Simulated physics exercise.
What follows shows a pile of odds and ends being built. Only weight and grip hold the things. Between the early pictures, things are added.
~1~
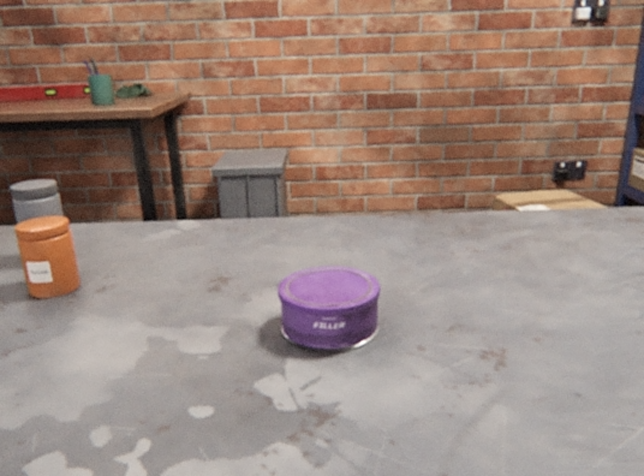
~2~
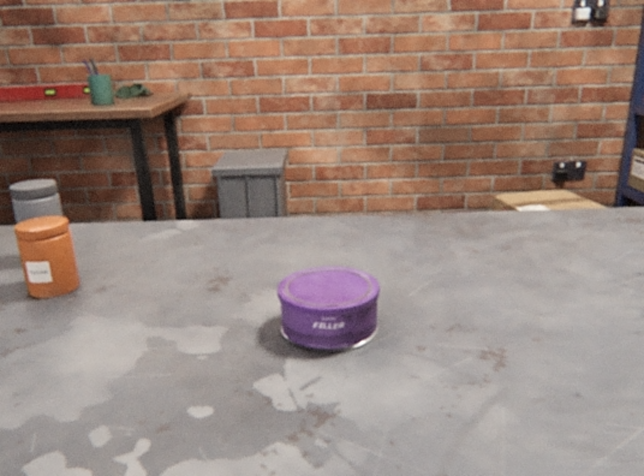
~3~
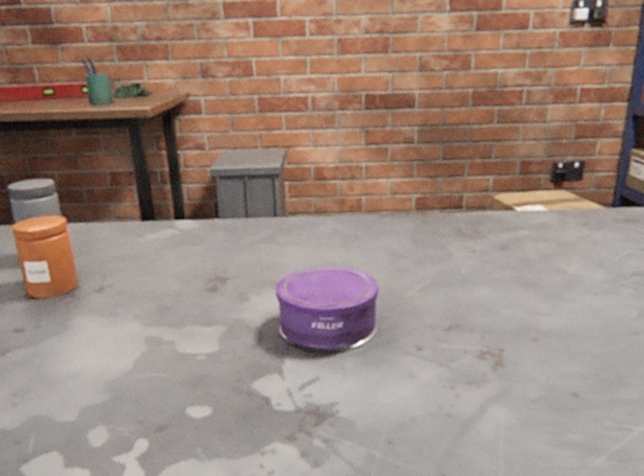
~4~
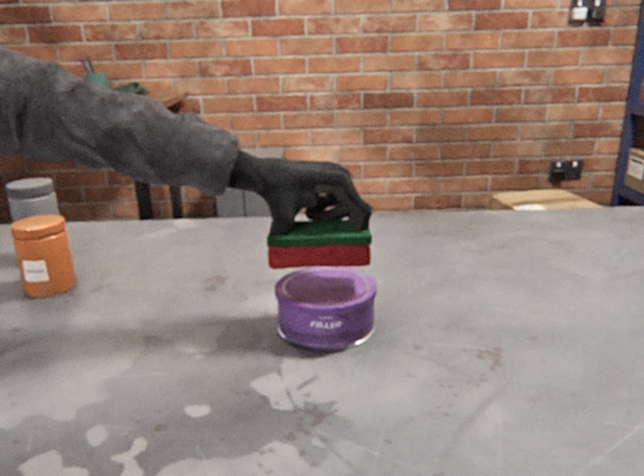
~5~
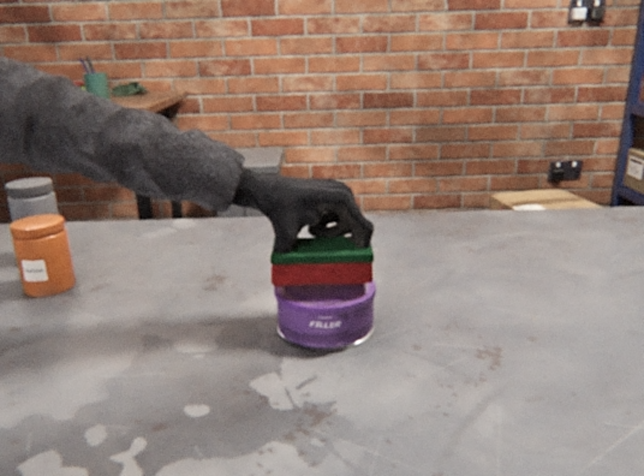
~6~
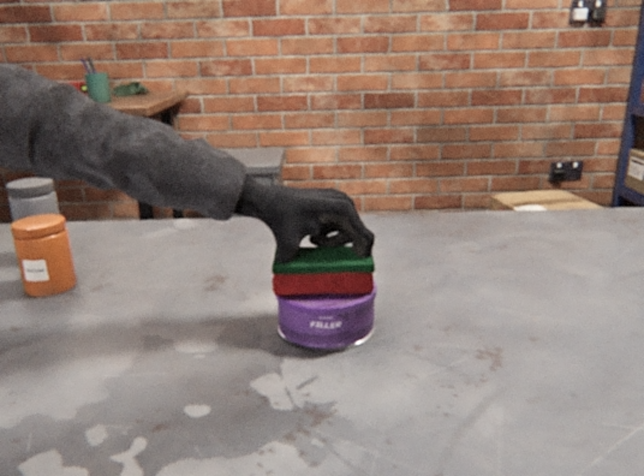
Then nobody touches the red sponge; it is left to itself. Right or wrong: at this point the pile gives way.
Wrong, it holds.
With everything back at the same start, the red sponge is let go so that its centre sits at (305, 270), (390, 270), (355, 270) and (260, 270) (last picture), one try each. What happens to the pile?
Case one: Stable. Case two: Falls over. Case three: Stable. Case four: Falls over.
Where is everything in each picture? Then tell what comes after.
The last thing is not in view yet, in the first frame.
The last thing is not in view yet; orange jar (48, 256), in the second frame.
The last thing is not in view yet; purple tub (327, 307), in the third frame.
Coming down; red sponge (320, 244), in the fourth frame.
Coming down; red sponge (322, 261); orange jar (44, 255), in the fifth frame.
In place under the hand; red sponge (323, 270); purple tub (326, 306), in the sixth frame.
Then, 0.60 s after the last picture, nothing has stirred.
Then, 1.60 s after the last picture, red sponge resting near (323, 271).
At rest, all 4 in place. Seen from the same camera at the end, red sponge near (323, 271). The pile stays up.
